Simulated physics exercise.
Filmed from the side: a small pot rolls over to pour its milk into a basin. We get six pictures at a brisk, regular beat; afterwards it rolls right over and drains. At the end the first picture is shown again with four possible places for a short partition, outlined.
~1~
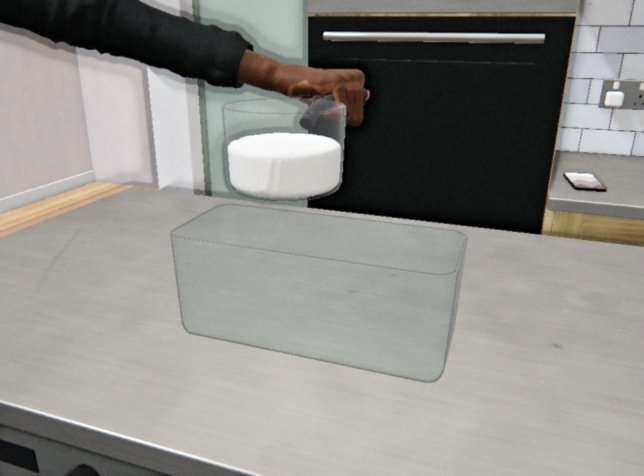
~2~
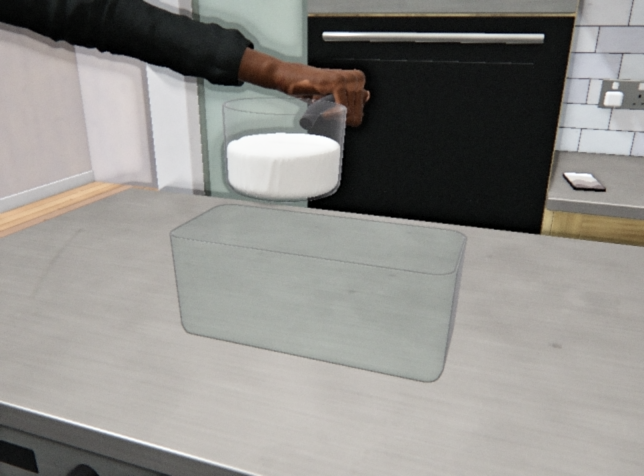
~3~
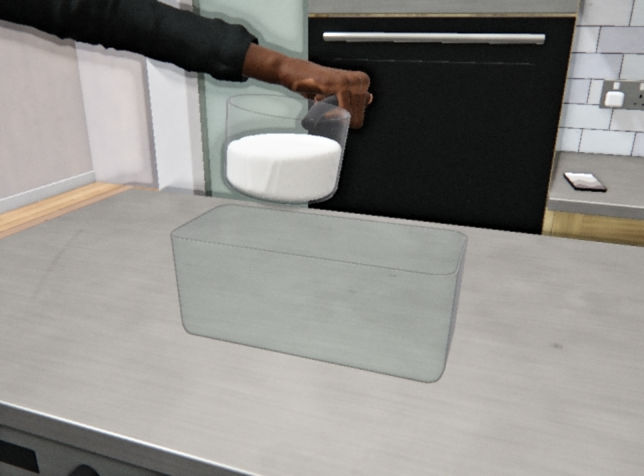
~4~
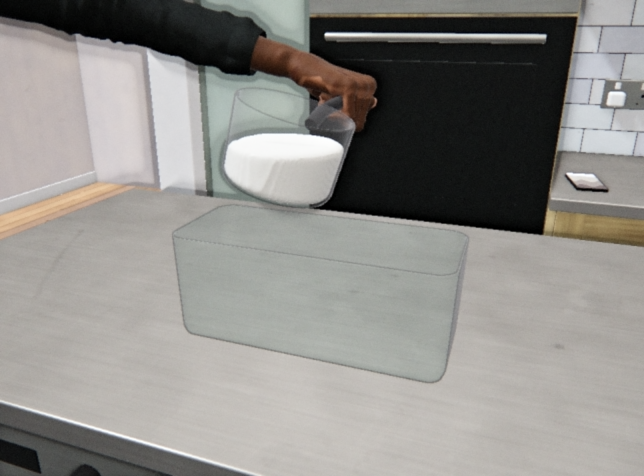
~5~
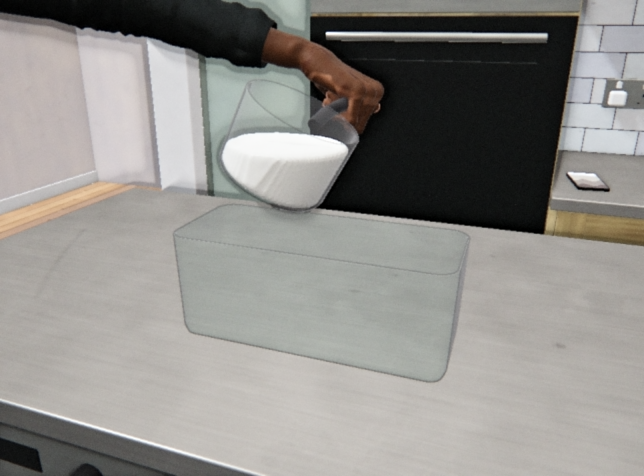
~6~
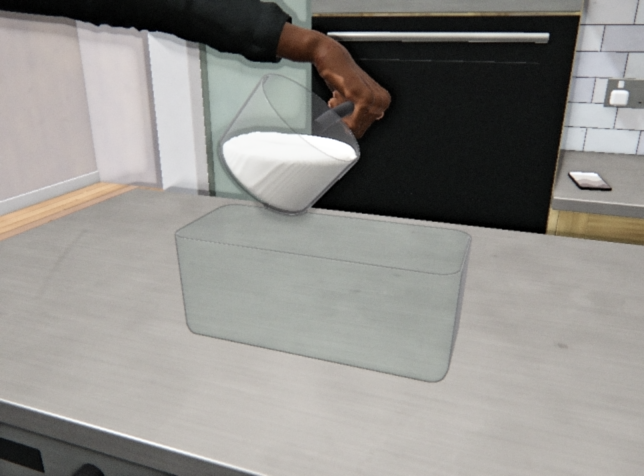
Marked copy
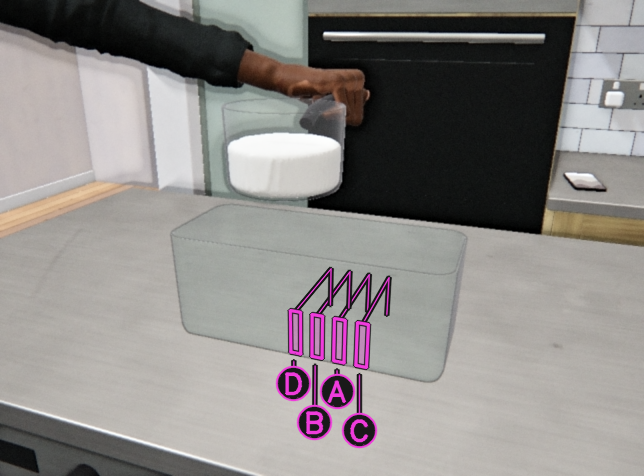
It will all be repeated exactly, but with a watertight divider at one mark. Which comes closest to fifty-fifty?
Best: C.
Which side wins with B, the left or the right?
More ends on the right.
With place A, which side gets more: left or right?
The right side.
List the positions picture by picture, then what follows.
The first picture shows upright, lip at (340, 108); basin from (185, 327) to (443, 380); nothing has left yet.
The second picture shows upright, lip at (340, 110); nothing has left yet.
The third picture shows tipped about 7°, lip at (344, 117); nothing has left yet.
The fourth picture shows tipped about 16°, lip at (350, 128); nothing has left yet.
The fifth picture shows tipped about 28°, lip at (354, 141); nothing has left yet.
The sixth picture shows tipped about 41°, lip at (355, 158); nothing has left yet.
On the marked copy, A at (337, 370); B at (315, 365); C at (359, 374); D at (293, 361).
For place A, about 11 % ends left of the wall and 88 % right of it.
For place B, about 1 % ends left of the wall and 98 % right of it.
For place C, about 47 % ends left of the wall and 52 % right of it.
For place D, about 2 % ends left of the wall and 98 % right of it.
